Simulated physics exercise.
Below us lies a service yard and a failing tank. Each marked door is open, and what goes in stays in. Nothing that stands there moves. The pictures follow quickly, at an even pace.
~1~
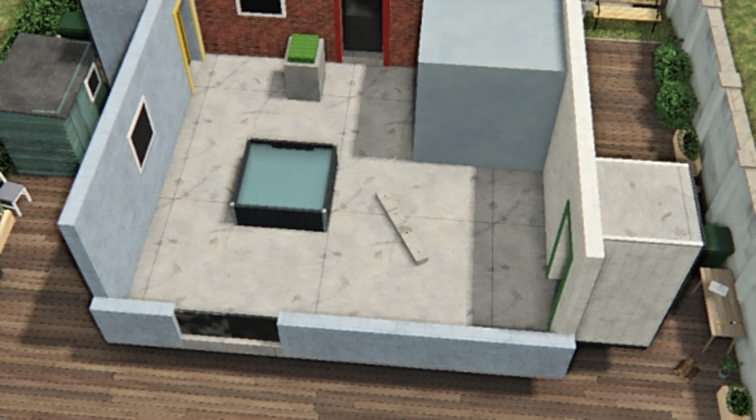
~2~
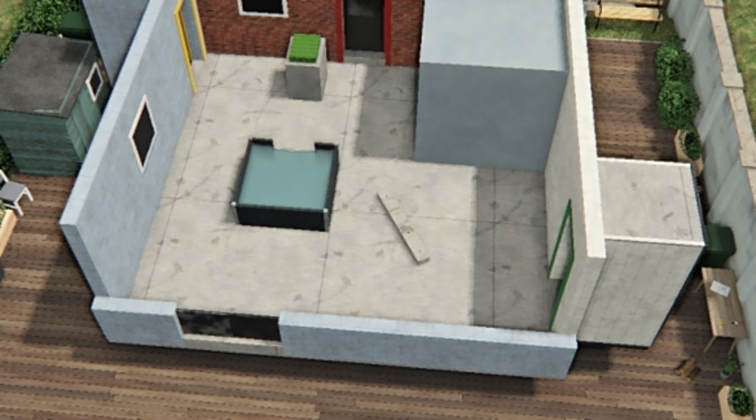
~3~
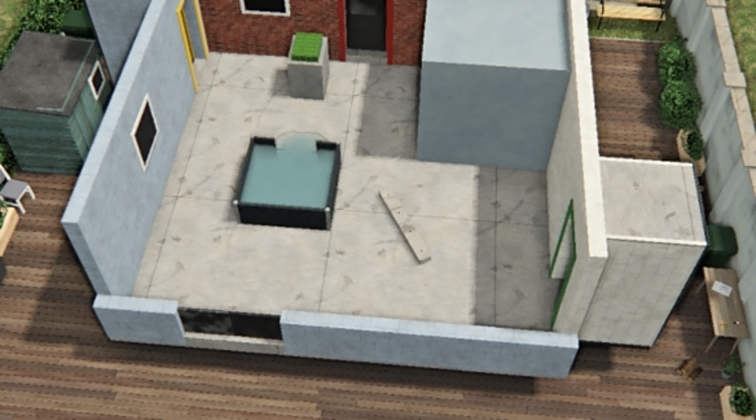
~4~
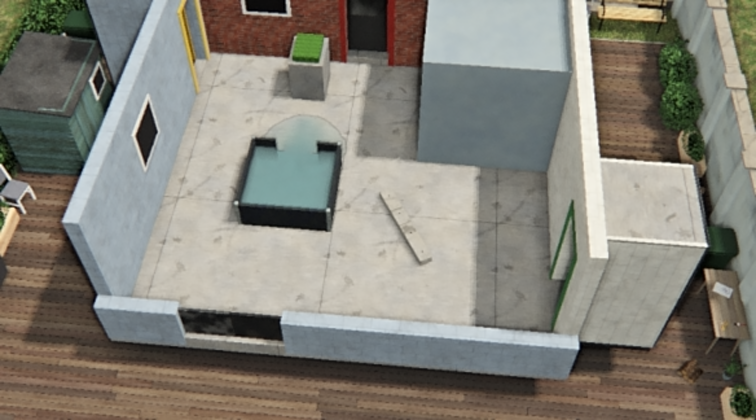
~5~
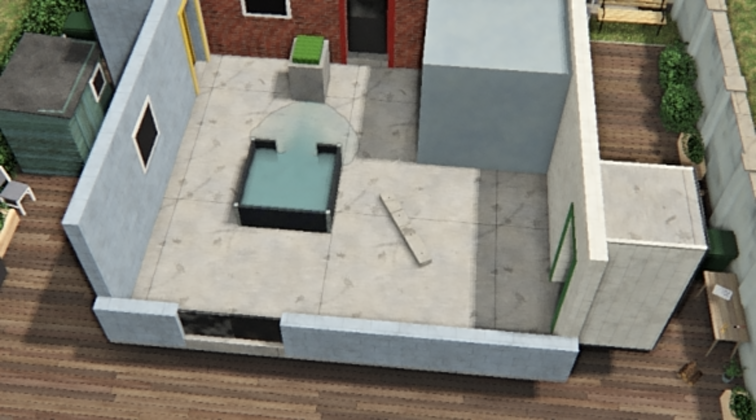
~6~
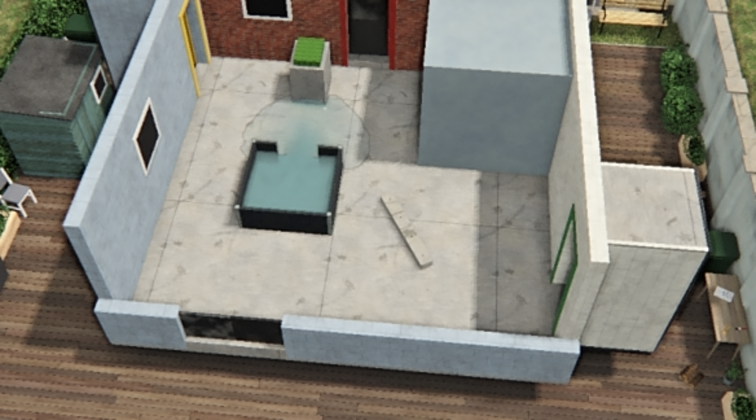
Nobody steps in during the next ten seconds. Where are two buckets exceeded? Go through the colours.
In the end: The yellow door lets in a lot; the red door admits no more than that; the green door admits no more than that.
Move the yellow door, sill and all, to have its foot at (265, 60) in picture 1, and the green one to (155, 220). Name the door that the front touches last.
Last comes the door marked green.
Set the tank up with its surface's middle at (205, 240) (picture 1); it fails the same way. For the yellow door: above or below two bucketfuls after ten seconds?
In short: Yellow door is over.
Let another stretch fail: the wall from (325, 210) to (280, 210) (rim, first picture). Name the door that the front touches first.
First comes the green one.
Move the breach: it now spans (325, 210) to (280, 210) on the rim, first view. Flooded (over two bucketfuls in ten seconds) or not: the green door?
Then: The green one is over.
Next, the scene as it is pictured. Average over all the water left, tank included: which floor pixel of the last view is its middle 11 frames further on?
Around (304, 147).
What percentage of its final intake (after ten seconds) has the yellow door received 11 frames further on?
I make it 0 per cent.
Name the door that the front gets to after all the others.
The green door.
A moment on, water covers 20 % of the floor; the yellow door not reached, the red door wet at the sill, nothing in, the green door not reached.
Next, water covers 25 % of the floor; the yellow door wet at the sill, nothing in, the red door wet at the sill, nothing in, the green door not reached.
Then, water covers 25 % of the floor; the yellow door over two buckets in, the red door wet at the sill, nothing in, the green door not reached.
Later, water covers 45 % of the floor; the yellow door far over two buckets in, the red door wet at the sill, nothing in, the green door not reached.
In the end, water covers 65 % of the floor; the yellow door far over two buckets in, the red door wet at the sill, nothing in, the green door wet at the sill, nothing in.
